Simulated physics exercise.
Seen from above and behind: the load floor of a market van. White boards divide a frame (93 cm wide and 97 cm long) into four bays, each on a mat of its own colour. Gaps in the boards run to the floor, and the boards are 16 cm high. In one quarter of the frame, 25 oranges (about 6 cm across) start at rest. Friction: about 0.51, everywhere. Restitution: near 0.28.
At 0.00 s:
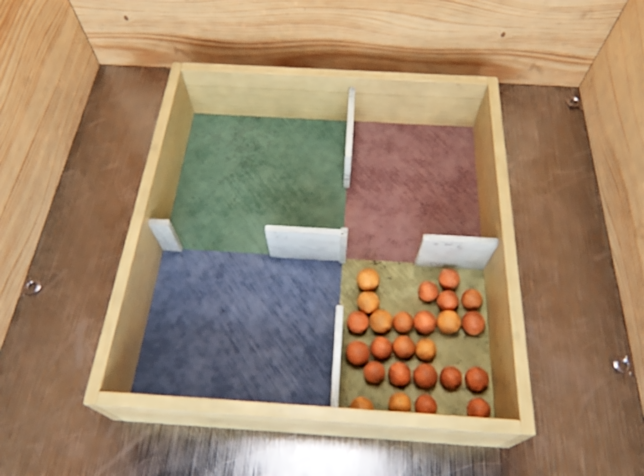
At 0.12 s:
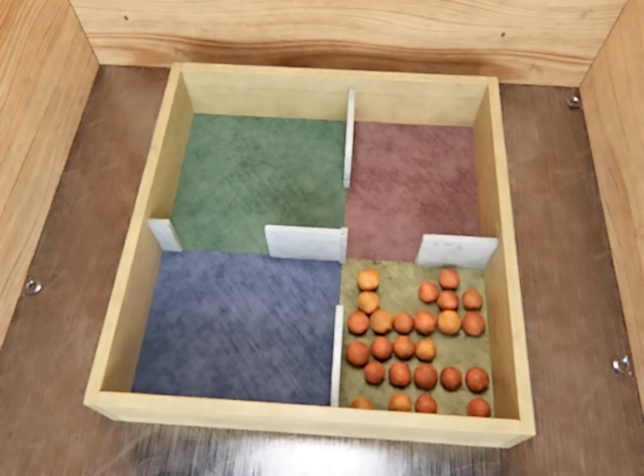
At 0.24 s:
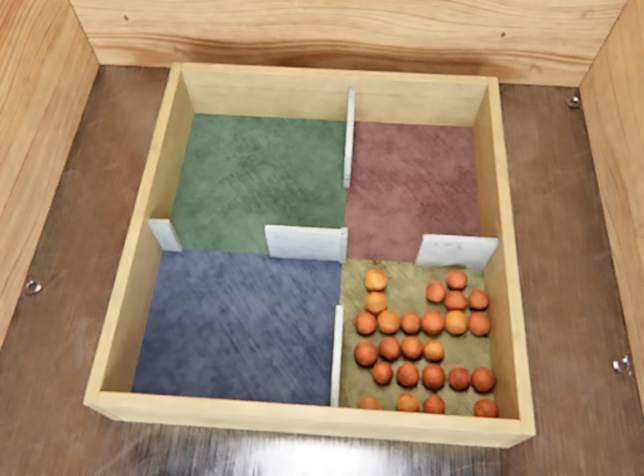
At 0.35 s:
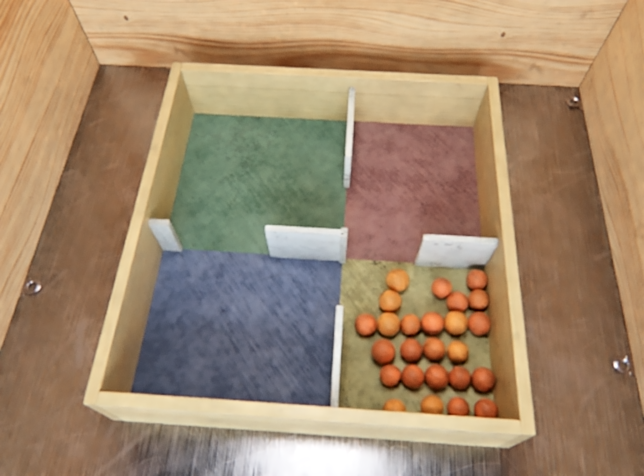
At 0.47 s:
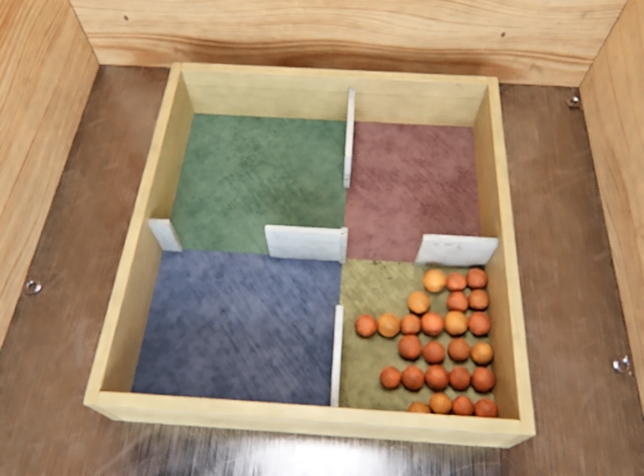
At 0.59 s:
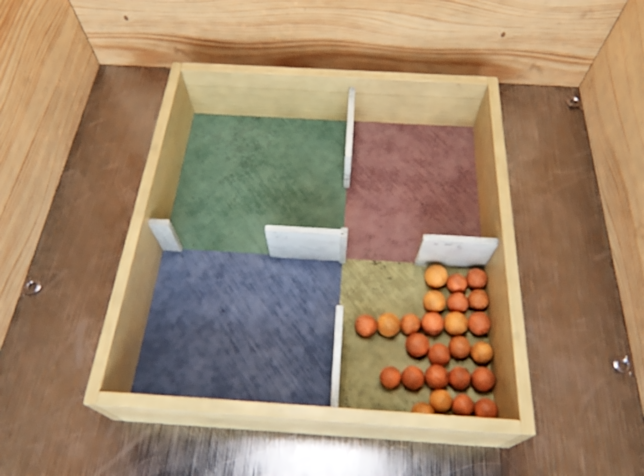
In the video, a wooden frame split by white boards holds green, red, blue and yellow mats, with oranges resting on the yellow one; the oranges shift slightly right, then bunch closer together toward the right side of that bay.
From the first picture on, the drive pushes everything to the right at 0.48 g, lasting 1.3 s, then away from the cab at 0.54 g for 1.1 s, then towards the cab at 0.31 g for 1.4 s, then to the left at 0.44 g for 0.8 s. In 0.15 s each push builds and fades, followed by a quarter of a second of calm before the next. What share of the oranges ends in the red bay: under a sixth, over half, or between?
Most likely the bay is left holding a sixth or more but no more than half.
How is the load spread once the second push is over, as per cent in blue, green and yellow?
At that point the shares are blue 0, green 0 and yellow 100 per cent.
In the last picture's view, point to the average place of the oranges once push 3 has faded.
Average position: About (431, 249).
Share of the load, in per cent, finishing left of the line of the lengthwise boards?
I'd say close to 40 per cent.
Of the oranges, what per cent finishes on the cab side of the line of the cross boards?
I'd say close to 40 per cent.
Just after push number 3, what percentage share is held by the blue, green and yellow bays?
In per cent: Blue 0, green 0 and yellow 60.
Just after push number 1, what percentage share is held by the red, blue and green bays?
Per cent by bay - red: 0, blue: 0, green: 0.
After push 1 (1.54 s), 25 in the yellow bay.
After push 2 (2.89 s), 25 in the yellow bay.
After push 3 (4.54 s), 9 in the red bay and 16 in the yellow bay.
After push 4 (5.59 s), 9 in the red bay, 8 in the blue bay, 1 in the green bay and 7 in the yellow bay.
Final count (at 6.48 s), 9 in the red bay, 9 in the blue bay, 1 in the green bay and 6 in the yellow bay. Asked share, 9 of 25, 36 per cent.
